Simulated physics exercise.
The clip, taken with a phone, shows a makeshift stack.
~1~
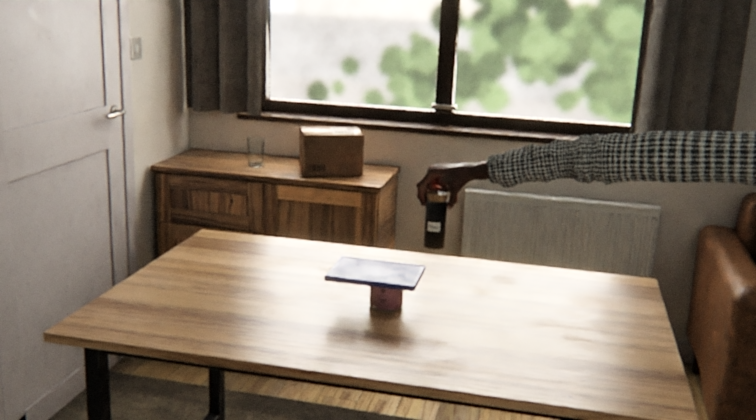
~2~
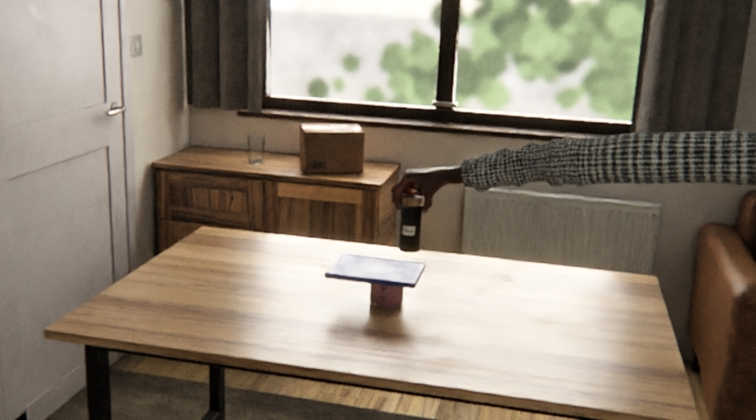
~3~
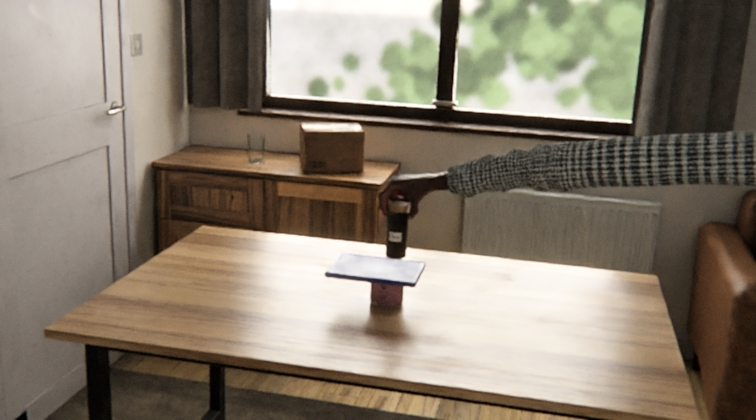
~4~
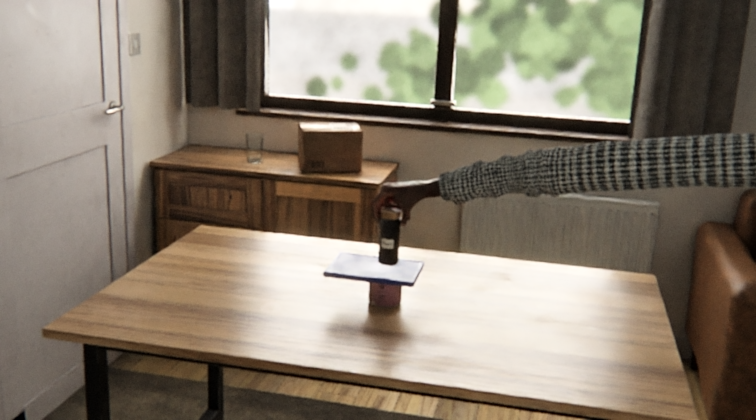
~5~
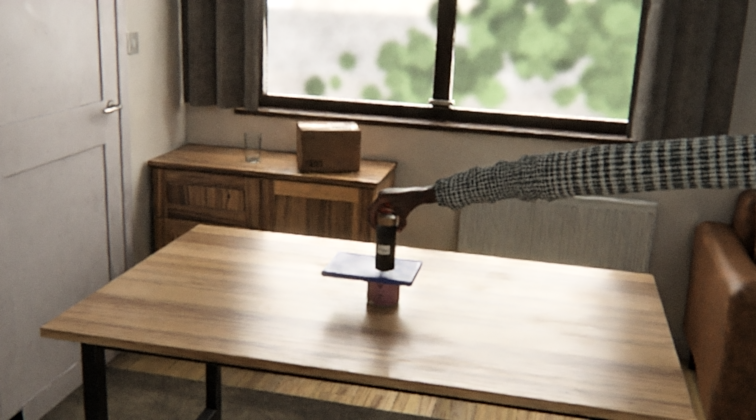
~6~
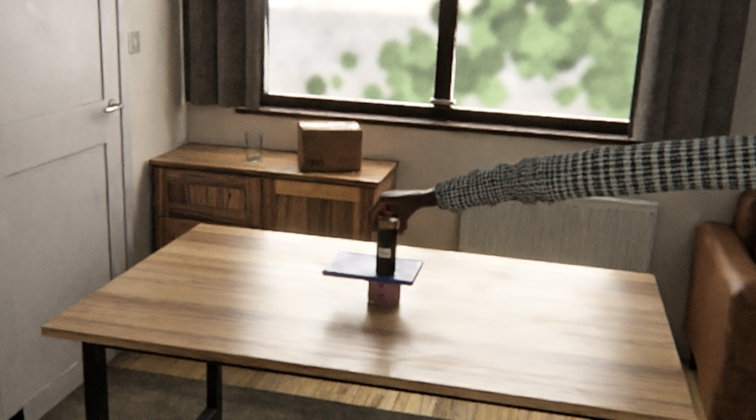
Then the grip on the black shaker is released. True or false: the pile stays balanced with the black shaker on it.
True.
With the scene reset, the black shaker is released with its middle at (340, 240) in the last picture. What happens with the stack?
After that, it tumbles down.
Then, 0.20 s past the last view, nothing moves.
Then, 0.50 s past the last view, black shaker resting near (386, 246).
Finally, all 3 still in place. Final places as the last picture's camera would see them, black shaker near (386, 246). The stack stays up.
